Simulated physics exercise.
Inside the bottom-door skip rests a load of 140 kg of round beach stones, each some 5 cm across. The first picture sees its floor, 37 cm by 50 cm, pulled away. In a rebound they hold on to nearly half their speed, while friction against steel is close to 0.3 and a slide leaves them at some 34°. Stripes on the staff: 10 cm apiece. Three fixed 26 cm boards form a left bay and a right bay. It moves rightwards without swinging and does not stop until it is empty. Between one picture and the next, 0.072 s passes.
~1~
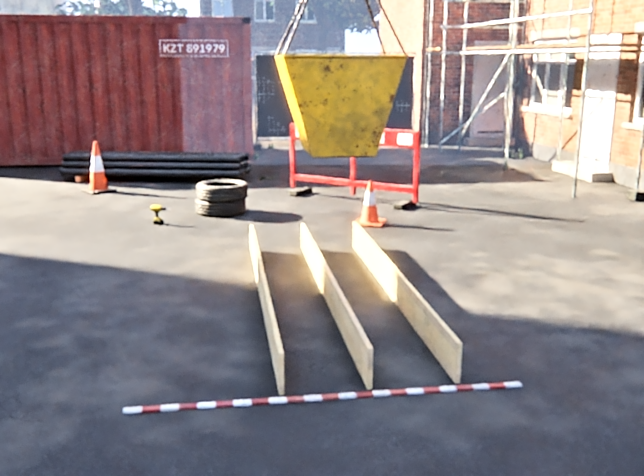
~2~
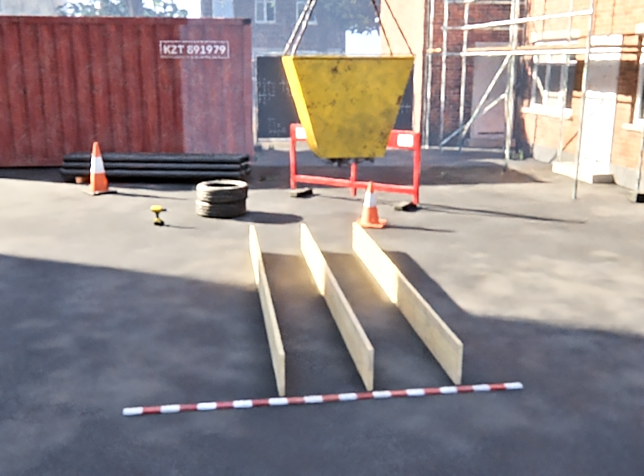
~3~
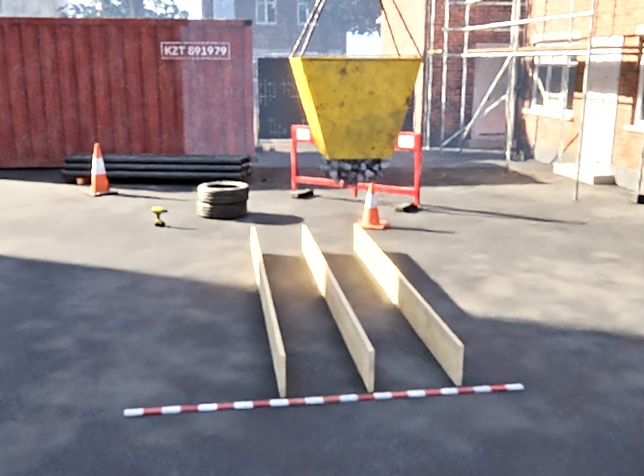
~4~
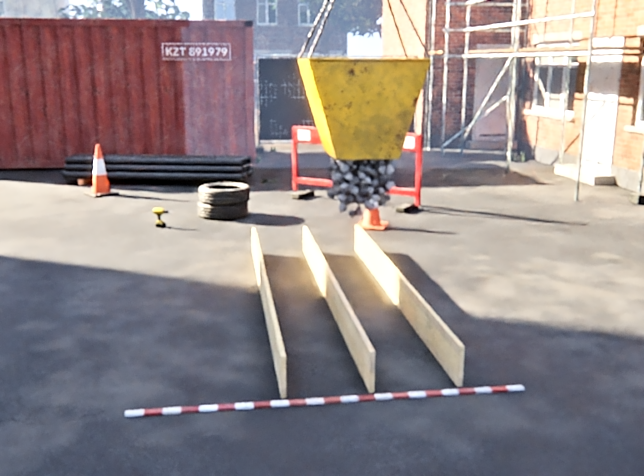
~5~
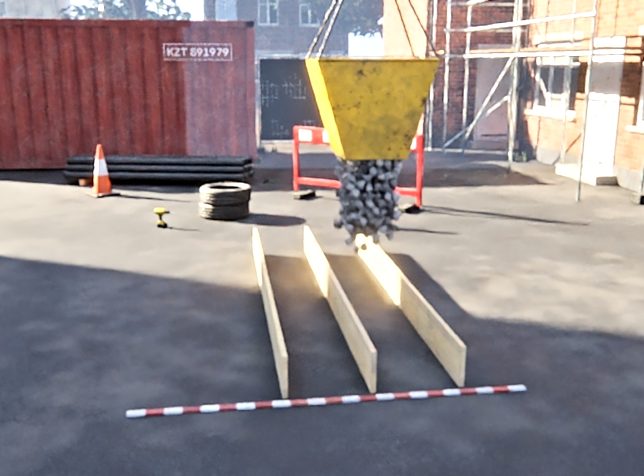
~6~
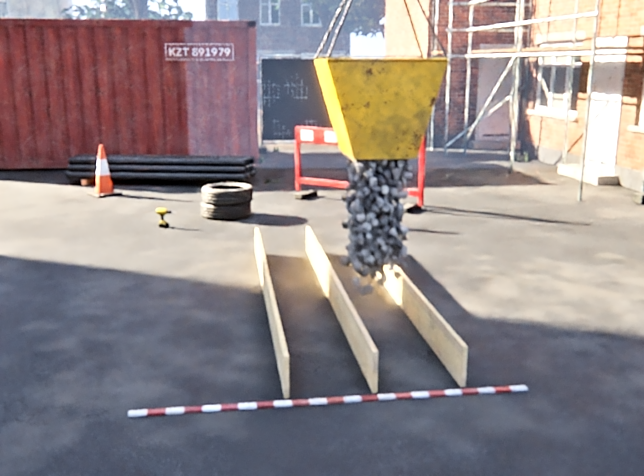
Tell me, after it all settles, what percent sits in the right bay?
I'd put it at about 99 percent.
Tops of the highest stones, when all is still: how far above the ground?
24 cm.
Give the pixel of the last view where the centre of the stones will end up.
I'd point to close to (396, 341) in the last picture.
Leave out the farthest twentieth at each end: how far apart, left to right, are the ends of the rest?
I'd put it at close to 50 cm.
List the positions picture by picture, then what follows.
The outlet is at (345, 148); nothing has dropped yet, in the first frame.
The outlet is at (352, 149); 6 % is out, in the second frame.
The outlet is at (361, 150); 18 % is out, the lowest stones still above the boards at (351, 178), 118 cm up, in the third frame.
The outlet is at (369, 151); 37 % is out, the lowest stones still above the boards at (357, 205), 101 cm up, in the fourth frame.
The outlet is at (377, 151); 56 % is out, the lowest stones still above the boards at (363, 239), 80 cm up, in the fifth frame.
The outlet is at (386, 151); 77 % is out, the lowest stones still above the boards at (369, 279), 53 cm up, in the sixth frame.
Then, 0.3 s after the last picture, 0 % in the bottom-door skip, 100 % falling or lying in the right bay; the stones farthest right are at (429, 323).
Then, 0.7 s after the last picture, 0 % in the bottom-door skip, 99 % falling or lying in the right bay, 1 % falling or lying right of the bays; the stones farthest right are at (459, 340).
Then, 1.3 s after the last picture, 0 % in the bottom-door skip, 99 % falling or lying in the right bay, 1 % falling or lying right of the bays; the stones farthest right are at (469, 345).
Then, 2.2 s after the last picture, 0 % in the bottom-door skip, 99 % falling or lying in the right bay, 1 % falling or lying right of the bays; the stones farthest right are at (469, 345).
Then, 4.1 s after the last picture, 0 % in the bottom-door skip, 99 % in the right bay, 1 % right of the bays; the stones farthest right are at (469, 345).
